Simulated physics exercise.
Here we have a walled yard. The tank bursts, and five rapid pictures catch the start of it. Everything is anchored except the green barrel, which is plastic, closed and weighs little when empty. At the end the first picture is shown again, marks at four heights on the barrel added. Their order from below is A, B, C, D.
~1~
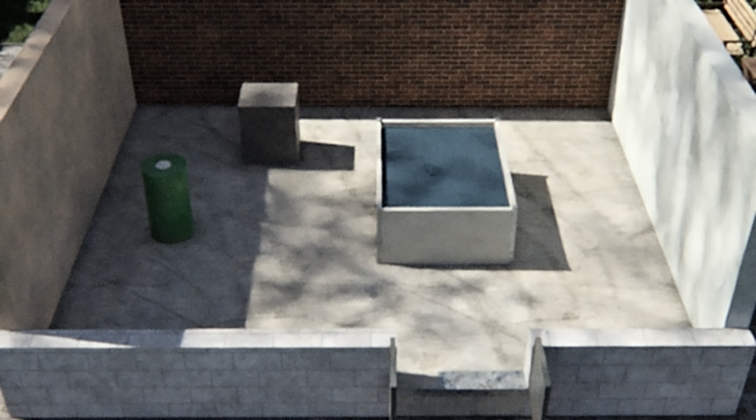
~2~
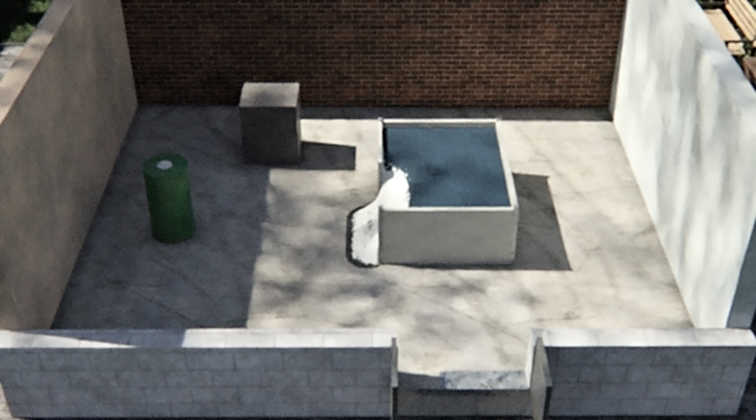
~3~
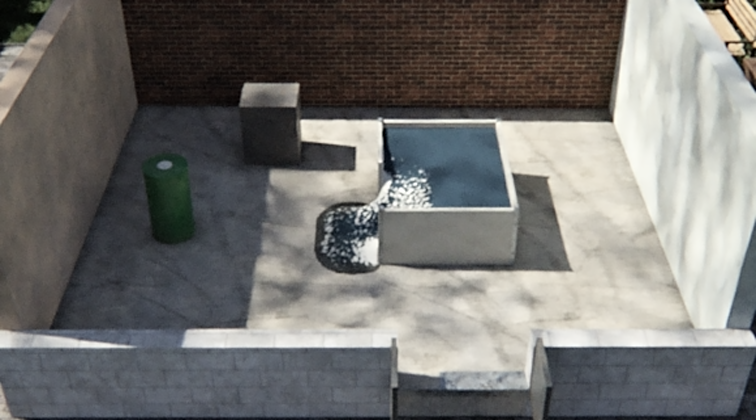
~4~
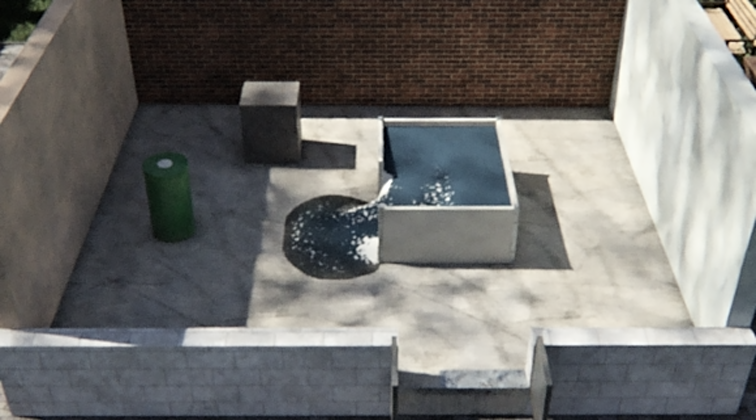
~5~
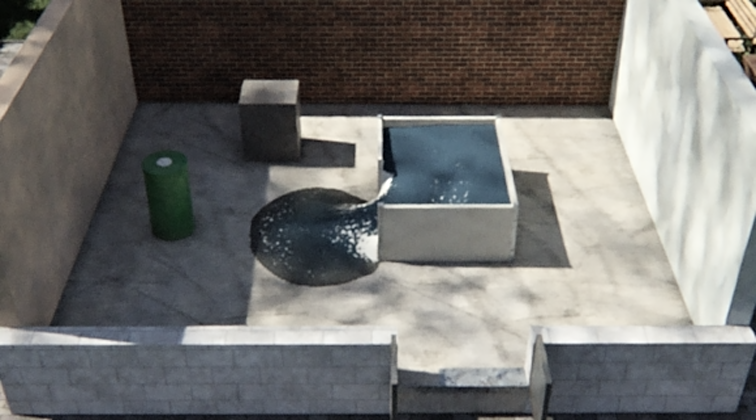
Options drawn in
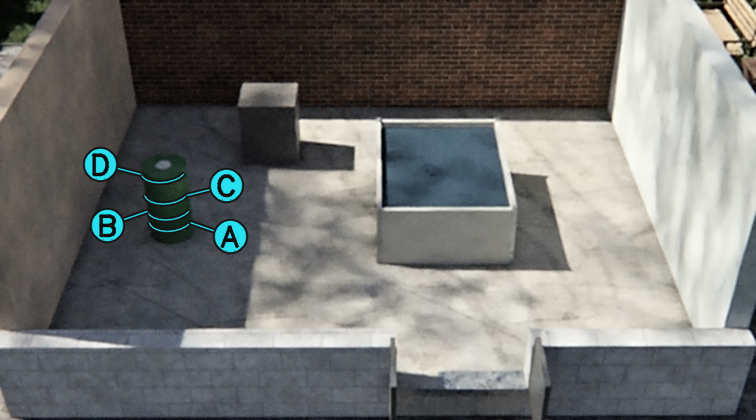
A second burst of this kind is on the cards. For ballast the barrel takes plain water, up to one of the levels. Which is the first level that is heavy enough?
The answer is line B.
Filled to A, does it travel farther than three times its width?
No, less.
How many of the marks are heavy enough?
Three of them.
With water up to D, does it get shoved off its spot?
No.
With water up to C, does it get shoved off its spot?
No.
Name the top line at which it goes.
That is line A.
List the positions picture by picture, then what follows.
In the first picture, lid of the green barrel at (163, 165); tank full, its middle at (442, 168); open gate at (463, 332).
In the second picture, water covers 1 % of the ground, mostly out of sight from here.
In the third picture, 3 % of the ground under water, its edge towards the barrel at (324, 226).
In the fourth picture, 5 % of the ground under water, its edge towards the barrel at (296, 223).
In the fifth picture, lid of the green barrel at (164, 162); 7 % of the ground under water, its edge towards the barrel at (262, 222).
In cyan, A at (167, 231); B at (165, 220); C at (163, 204); D at (159, 182); from the bottom up A, B, C, D.
If A is chosen, it is pushed about its own width away.
If B is chosen, it does not move.
If C is chosen, it does not move.
If D is chosen, it does not move.
